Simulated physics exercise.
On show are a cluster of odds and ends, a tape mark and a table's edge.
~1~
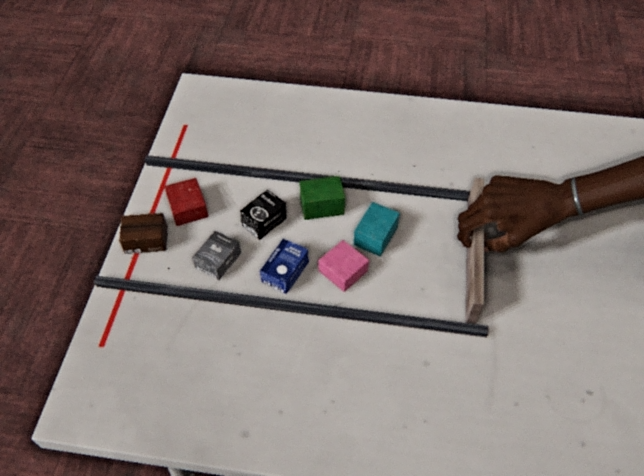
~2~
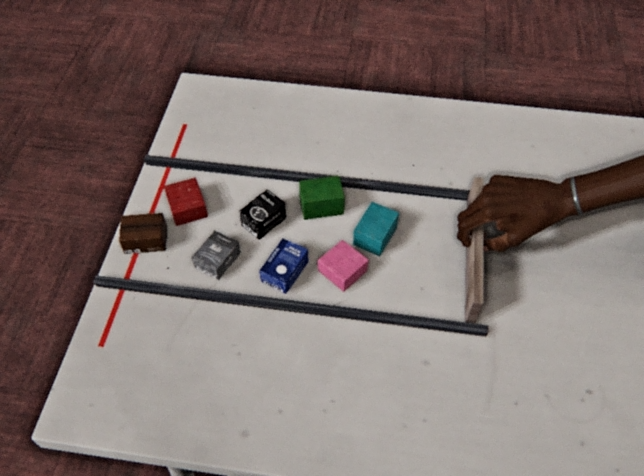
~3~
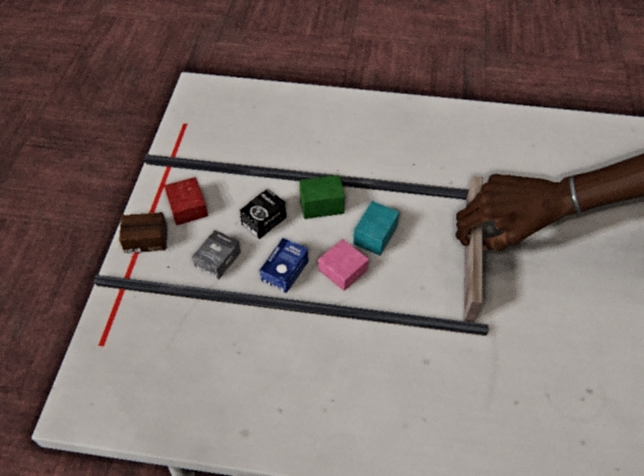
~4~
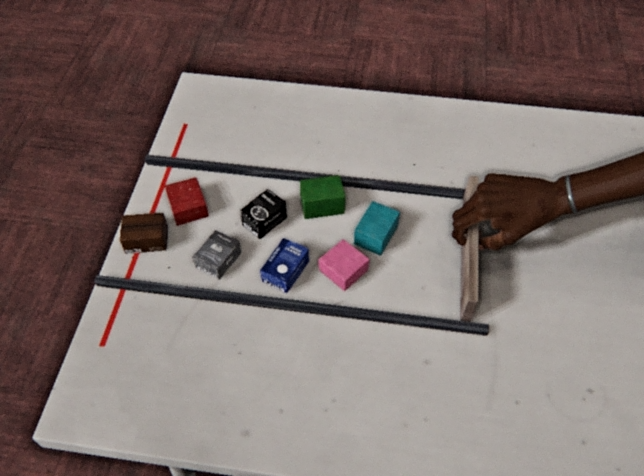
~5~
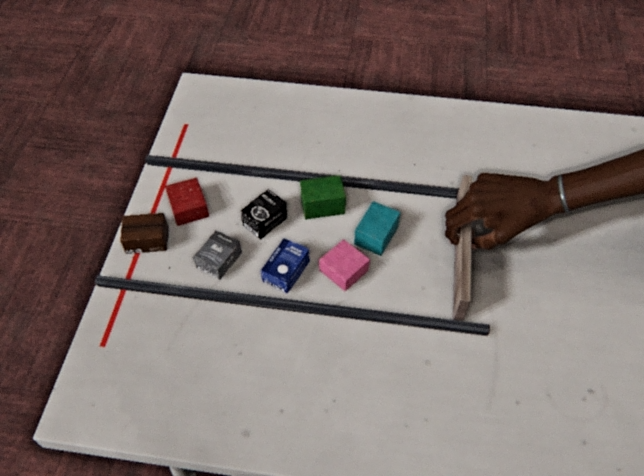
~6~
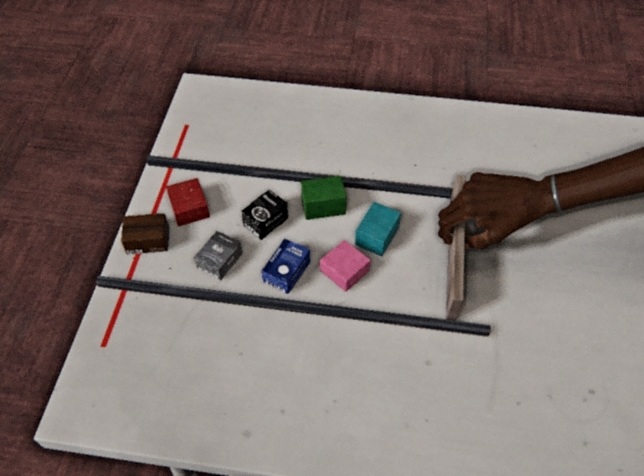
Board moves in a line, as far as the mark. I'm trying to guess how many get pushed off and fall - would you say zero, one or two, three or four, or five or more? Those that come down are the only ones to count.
I would say five or more.
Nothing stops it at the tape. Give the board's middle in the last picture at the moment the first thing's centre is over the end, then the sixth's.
For the first, roughly (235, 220); for the next, roughly (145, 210).
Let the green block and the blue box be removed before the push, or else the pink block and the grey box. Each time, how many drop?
Count of fallen: 4 / 3.
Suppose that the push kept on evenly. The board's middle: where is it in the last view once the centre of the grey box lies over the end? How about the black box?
The middle is at (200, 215) when it's the grey box, and at (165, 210) when it's the black box.
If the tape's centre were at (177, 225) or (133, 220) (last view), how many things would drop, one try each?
You'd count 3 the first time and 8 the second.
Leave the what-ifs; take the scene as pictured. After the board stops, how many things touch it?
Count recorded: 3.
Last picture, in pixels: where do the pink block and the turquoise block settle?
In the last picture they sit at about (119, 247) and about (136, 207).
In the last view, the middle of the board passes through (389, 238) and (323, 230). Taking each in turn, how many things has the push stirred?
The count reaches 1 first and 4 second.
Soon after, none off yet; brown box at rest near (146, 234); red block at rest near (188, 202); grey box at rest near (219, 255).
Then, none off yet; brown box at rest near (146, 234); red block at rest near (188, 202); grey box moved about its own width near (184, 252).
Further on, one off so far; brown box falling near (143, 370); red block moved about its own width near (131, 193); grey box moved well along near (107, 242).
At rest, the number that fall off is five or more; fallen, blue box, black box, grey box, red block and brown box.
